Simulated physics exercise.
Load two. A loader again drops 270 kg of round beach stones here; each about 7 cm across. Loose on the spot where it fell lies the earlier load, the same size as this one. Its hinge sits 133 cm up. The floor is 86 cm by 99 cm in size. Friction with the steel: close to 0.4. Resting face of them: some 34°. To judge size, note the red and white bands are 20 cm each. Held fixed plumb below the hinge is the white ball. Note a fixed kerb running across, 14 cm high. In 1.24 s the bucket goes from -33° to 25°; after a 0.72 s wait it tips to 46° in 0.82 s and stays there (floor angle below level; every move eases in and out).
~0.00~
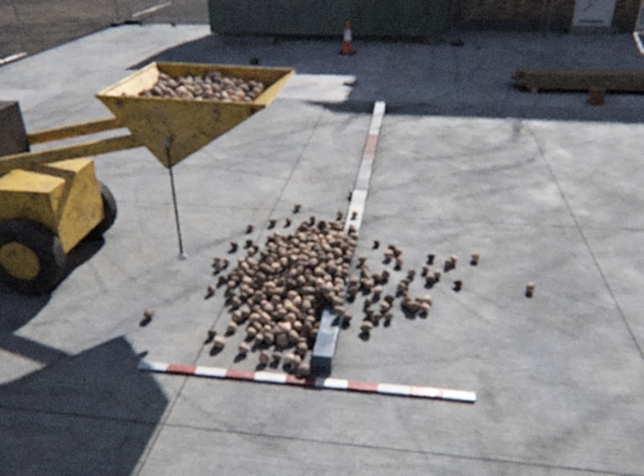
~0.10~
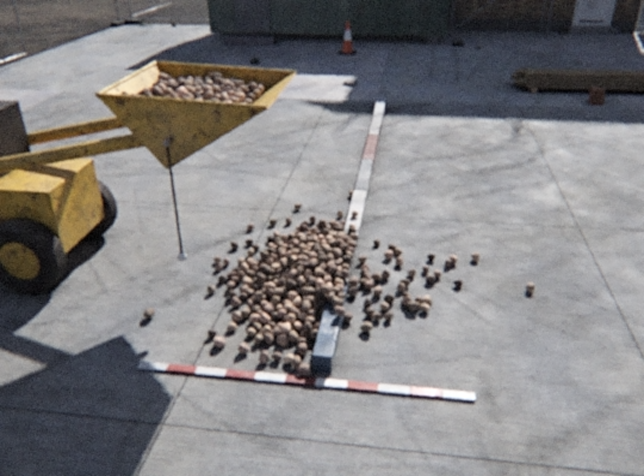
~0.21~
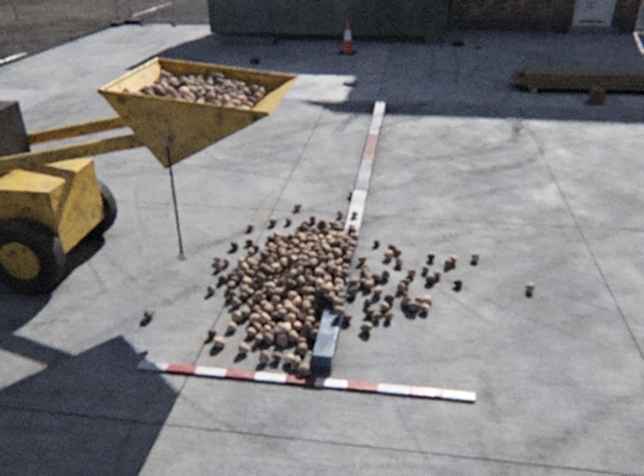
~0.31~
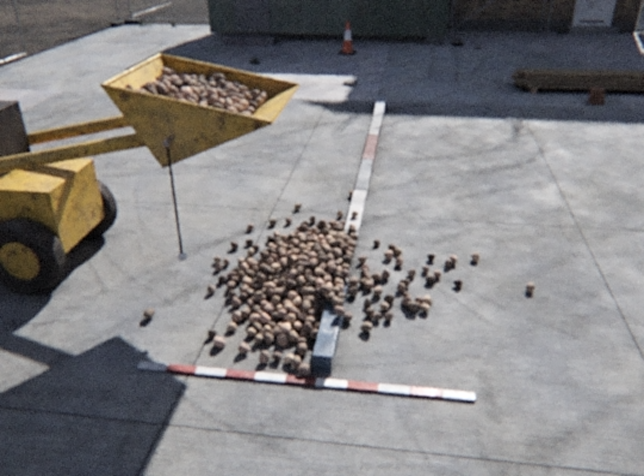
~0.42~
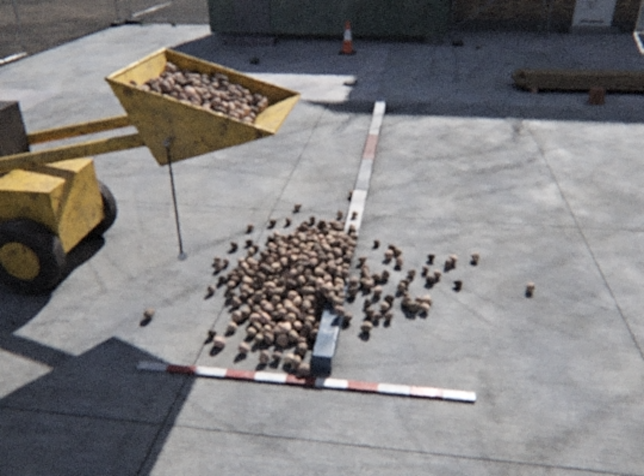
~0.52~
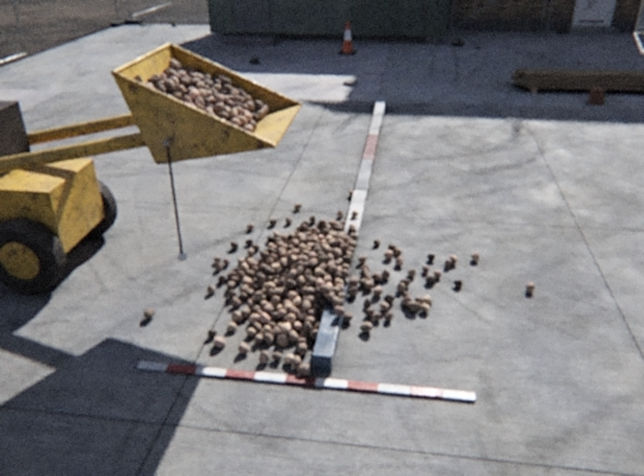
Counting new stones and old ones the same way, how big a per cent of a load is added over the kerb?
52 per cent, roughly.
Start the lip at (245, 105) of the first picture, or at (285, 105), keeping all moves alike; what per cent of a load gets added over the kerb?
Case one about 25 %, case two about 70 %.
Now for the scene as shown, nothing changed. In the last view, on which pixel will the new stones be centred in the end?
I'd point to about (344, 269).
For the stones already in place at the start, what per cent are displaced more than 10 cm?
Close to 15 per cent.
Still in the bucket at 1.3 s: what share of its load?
80 % still inside.
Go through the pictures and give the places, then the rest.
In the first picture, the bucket is at -33°, its lip at (266, 106); the top of the load is at (193, 84). The earlier load is highest near (331, 252), 23 cm above ground level, 91 % on this side of the kerb, 9 % over the kerb.
In the second picture, the bucket is at -32°, its lip at (267, 108); the top of the load is at (180, 83); the stones move at 0.1 m/s on average.
The third picture shows lip at (269, 114), floor tilted -29°, highest stones at (177, 83); the stones move at 0.1 m/s on average.
The fourth picture shows lip at (272, 123), floor tilted -24°, highest stones at (178, 80); the stones move at 0.2 m/s on average.
The fifth picture shows lip at (274, 134), floor tilted -18°, highest stones at (172, 77); the stones move at 0.2 m/s on average.
The sixth picture shows lip at (275, 147), floor tilted -11°, highest stones at (173, 73); the stones move at 0.3 m/s on average.
After 0.9 s the floor is at 16°; in per cent of one load, 100 in the bucket, 91 on this side of the kerb, 9 over the kerb; the foremost stones are at (458, 270).
After 1.3 s the floor is at 25°; in per cent of one load, 79 in the bucket, 112 on this side of the kerb, 9 over the kerb; the foremost stones are at (458, 270).
After 3.2 s the floor is at 46°; in per cent of one load, 0 in the bucket, 140 on this side of the kerb, 60 over the kerb; the foremost stones are at (563, 317).
After 5.7 s the floor is at 46°; in per cent of one load, 0 in the bucket, 140 on this side of the kerb, 60 over the kerb; the foremost stones are at (563, 317). Net gain over the kerb, 52.
